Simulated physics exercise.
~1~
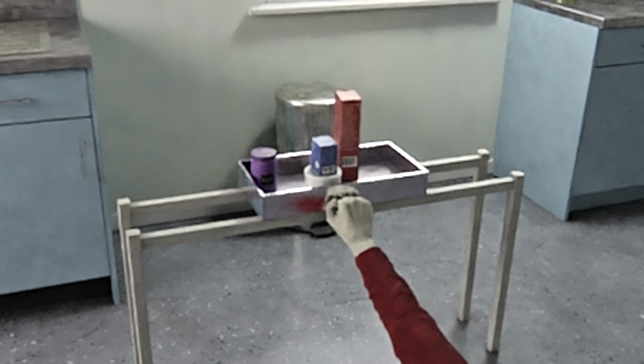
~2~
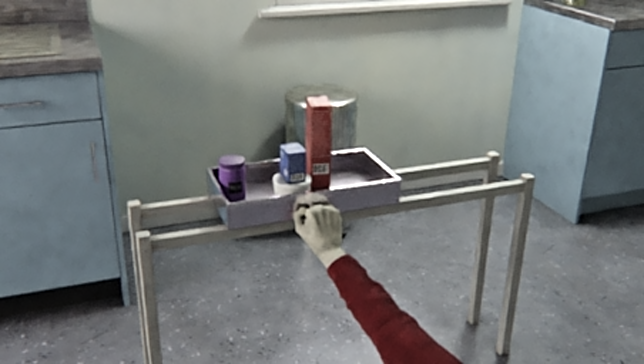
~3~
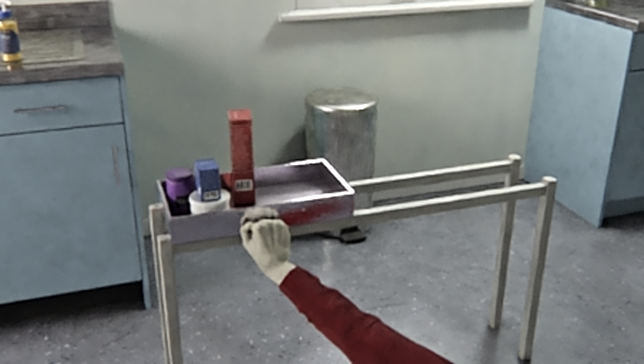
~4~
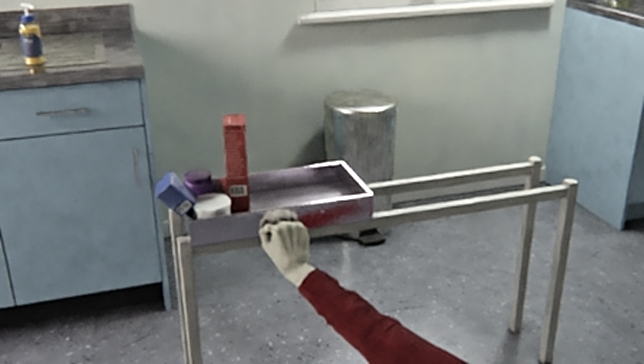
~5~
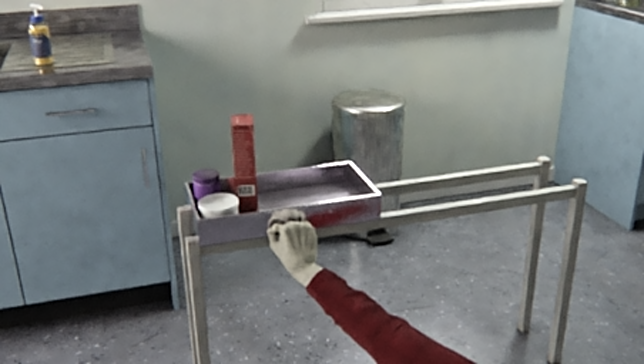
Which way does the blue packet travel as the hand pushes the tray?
The blue packet moves to the left along with the tray, then leans over at the left end and goes out of sight.
